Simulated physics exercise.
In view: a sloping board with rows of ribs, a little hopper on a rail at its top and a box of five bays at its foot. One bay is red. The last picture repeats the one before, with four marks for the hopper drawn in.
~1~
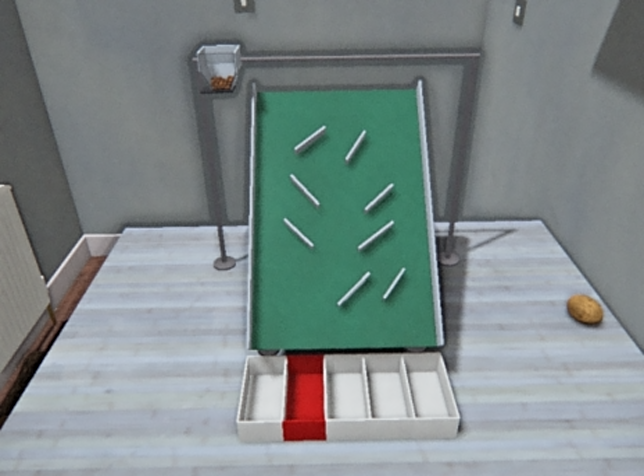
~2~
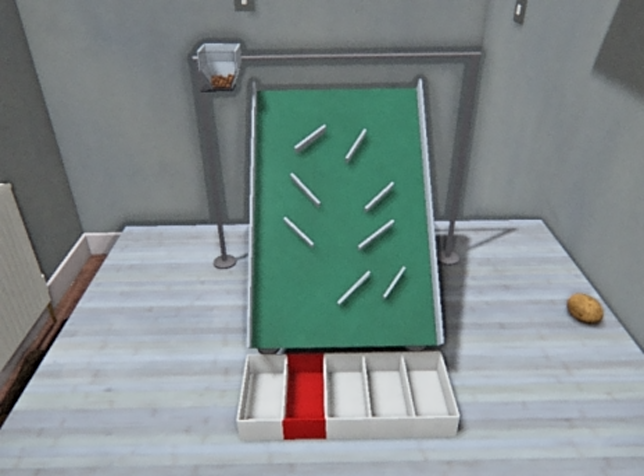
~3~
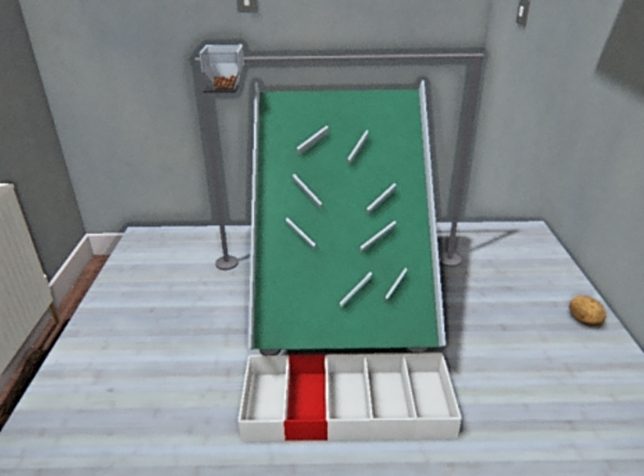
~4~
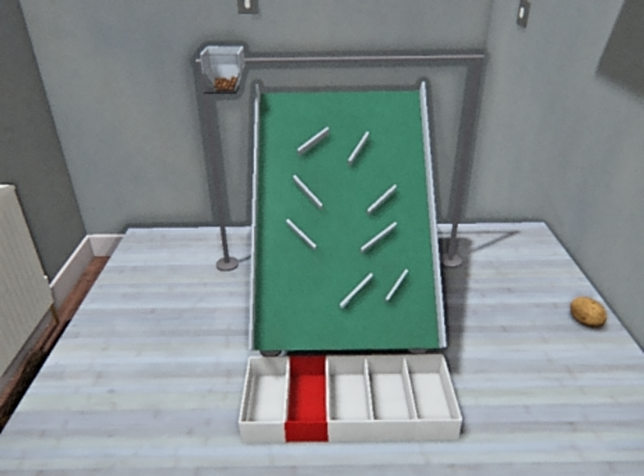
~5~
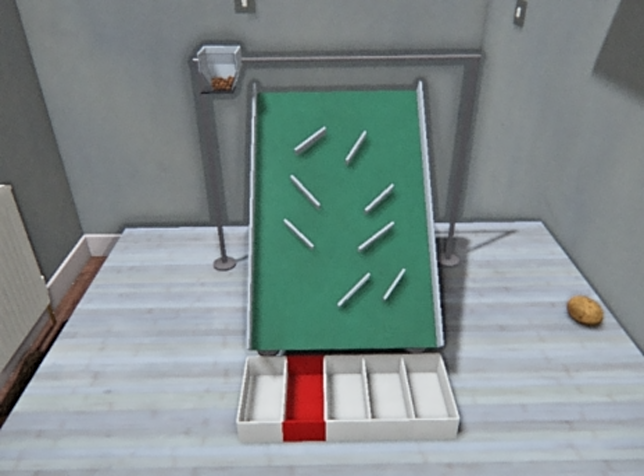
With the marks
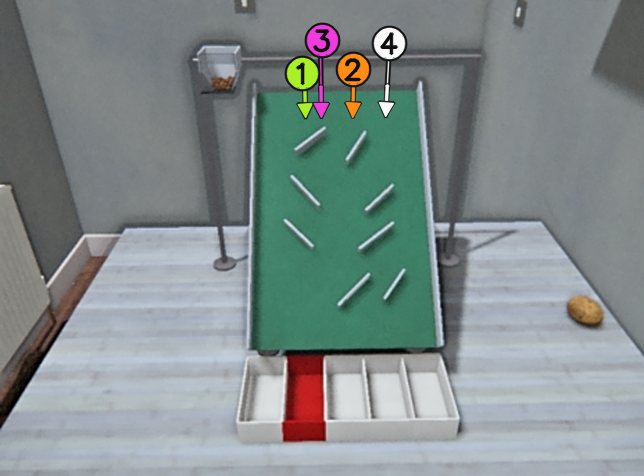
A green sloping board with white ribs stands still above a box with one red bay.
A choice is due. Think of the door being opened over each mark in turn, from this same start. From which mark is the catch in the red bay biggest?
It is 2.
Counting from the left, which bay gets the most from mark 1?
The first.
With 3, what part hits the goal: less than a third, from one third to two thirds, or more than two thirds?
Less than a third.
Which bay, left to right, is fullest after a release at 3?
The first from the left.
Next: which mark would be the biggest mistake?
That is mark 1.
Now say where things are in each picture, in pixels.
The first picture shows hopper at (222, 81), cereal balls, door shut.
The second picture shows ribs (295, 148) to (325, 125), (347, 158) to (365, 129), (291, 174) to (319, 203).
The third picture shows ribs (368, 209) to (395, 184), (287, 219) to (315, 245), (361, 248) to (395, 222).
The fourth picture shows ribs (341, 305) to (372, 274), (387, 299) to (407, 270).
The fifth picture shows red bay at (304, 430), number 2 of 5 from the left.
On the marked copy, mark 1 meets the board at (305, 112); mark 2 meets the board at (352, 112); mark 3 meets the board at (321, 112); mark 4 meets the board at (385, 111).
For mark 1, a stray few in the red bay, nearly all in other bays.
For mark 2, about two thirds in the red bay, about a third in other bays.
For mark 3, about a quarter in the red bay, about two thirds in other bays, a small part outside the box.
For mark 4, about a third in the red bay, about half in other bays, a small part outside the box.
